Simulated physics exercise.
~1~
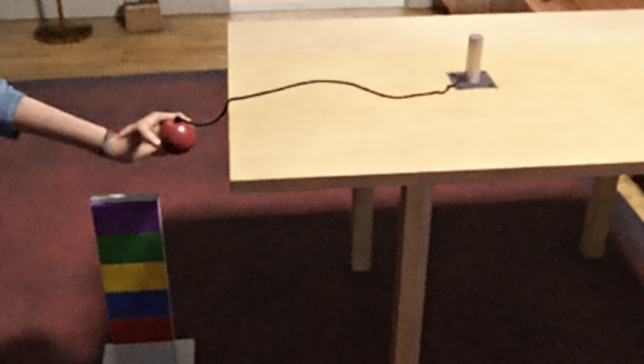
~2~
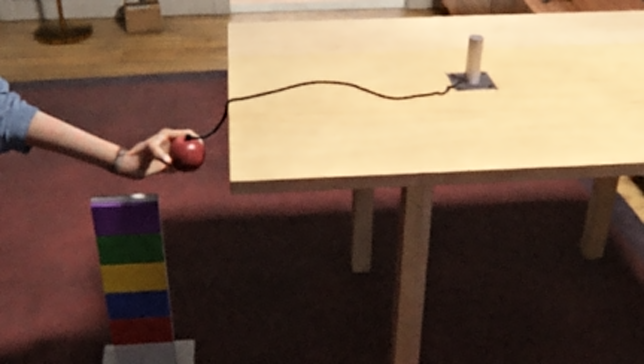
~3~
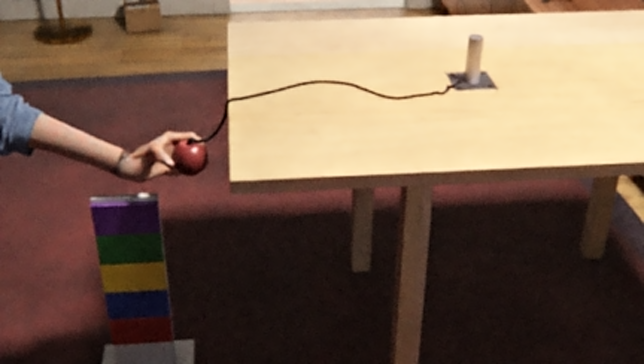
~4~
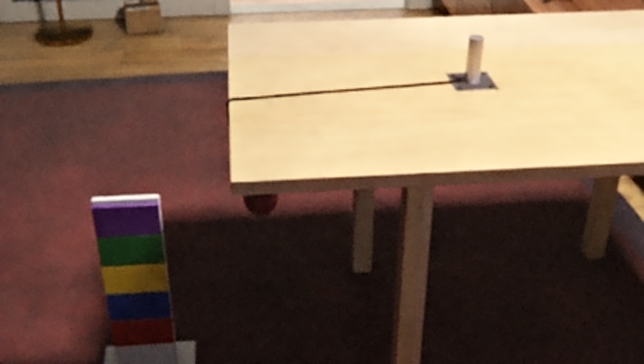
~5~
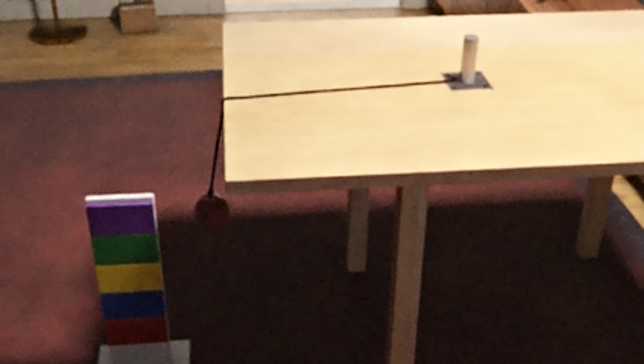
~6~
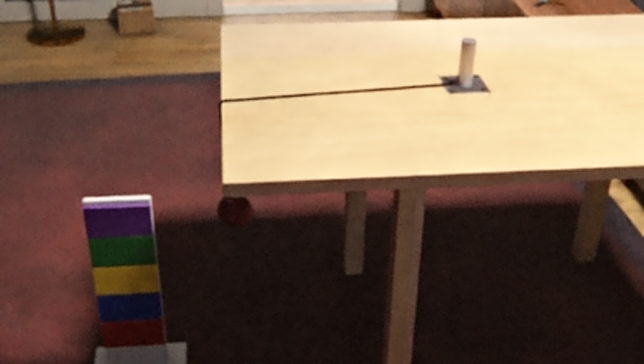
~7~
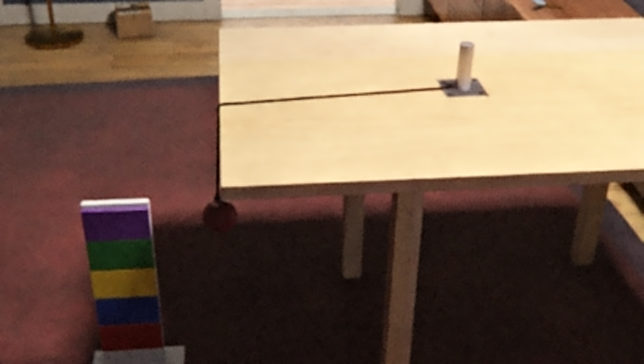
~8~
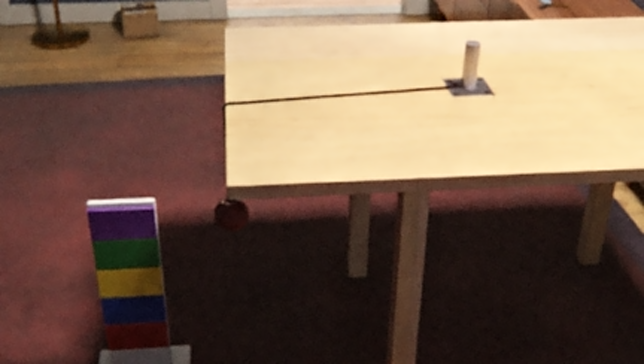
Red apple on a dark shoelace dropping from a hand past a table edge, swinging, and hanging level with the purple band.
